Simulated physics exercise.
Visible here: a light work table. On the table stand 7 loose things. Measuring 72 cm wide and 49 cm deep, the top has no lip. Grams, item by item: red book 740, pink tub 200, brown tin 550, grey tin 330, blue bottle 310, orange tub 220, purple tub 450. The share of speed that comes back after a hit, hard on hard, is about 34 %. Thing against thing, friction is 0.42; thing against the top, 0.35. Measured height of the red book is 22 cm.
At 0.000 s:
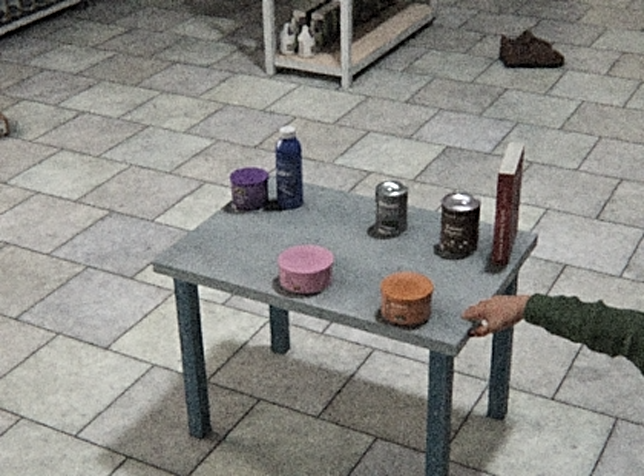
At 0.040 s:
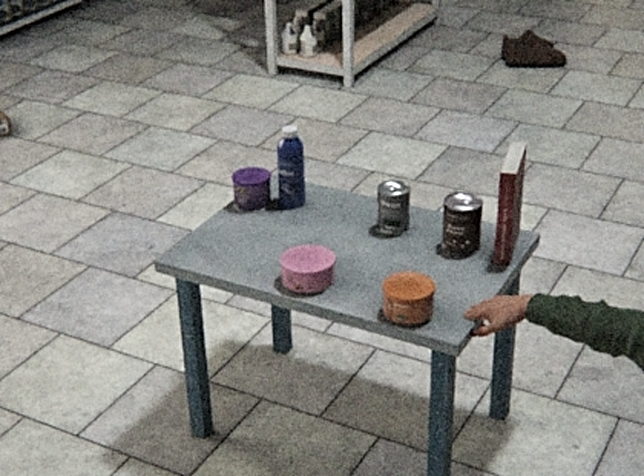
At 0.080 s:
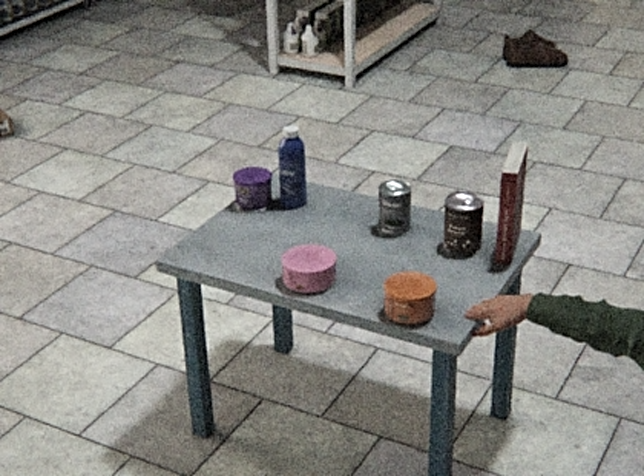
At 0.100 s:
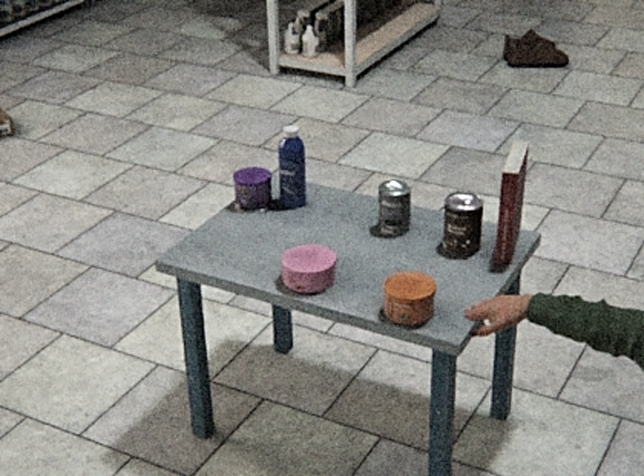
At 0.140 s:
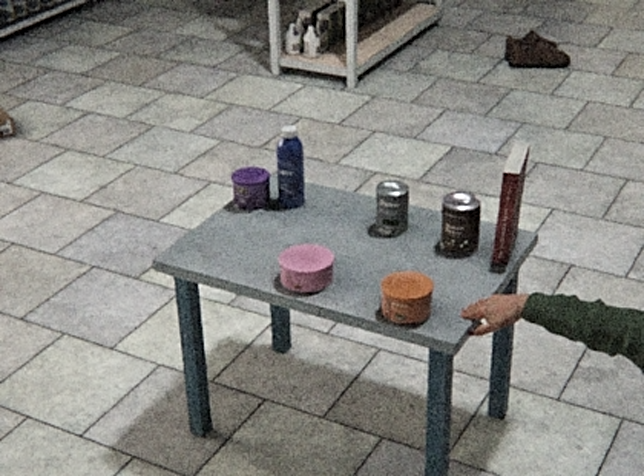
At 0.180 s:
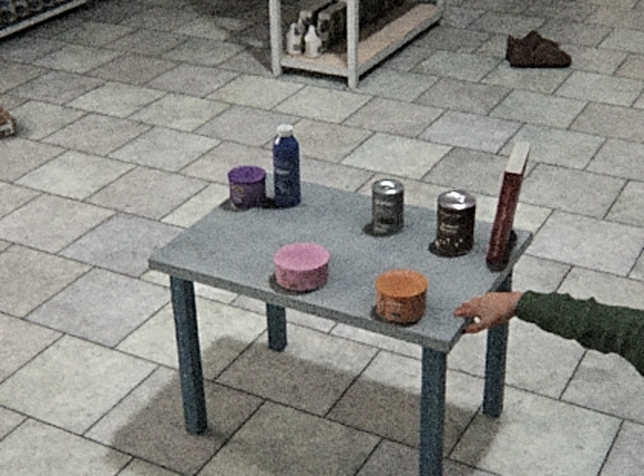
To begin with, a hand in a green sleeve grips the right corner of a grey table holding seven items, including tubs, tins, a blue bottle and an upright red book, all still. Then the hand pushes the table slightly left, and the book starts tilting to the right.
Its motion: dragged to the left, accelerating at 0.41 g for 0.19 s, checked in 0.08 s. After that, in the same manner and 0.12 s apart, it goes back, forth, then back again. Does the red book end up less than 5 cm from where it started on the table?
It ends up a good way off.
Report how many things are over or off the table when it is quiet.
Altogether, 2.
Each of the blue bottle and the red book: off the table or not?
Final state - blue bottle: Inside the limits; red book: Beyond the limits.
After 0.38 s, table along by 10 cm; red book now off the table; blue bottle moved 2 cm; grey tin moved 2 cm.
After 0.78 s, blue bottle 5° off upright.
After 1.08 s, table along by 10 cm; blue bottle 74° off upright.
After 1.48 s, blue bottle on its side; pink tub moved 4 cm; grey tin moved 3 cm.
In the end (2.2 s), off the table, red book; toppled on the table, blue bottle; the other 5 under 5 cm from the start.
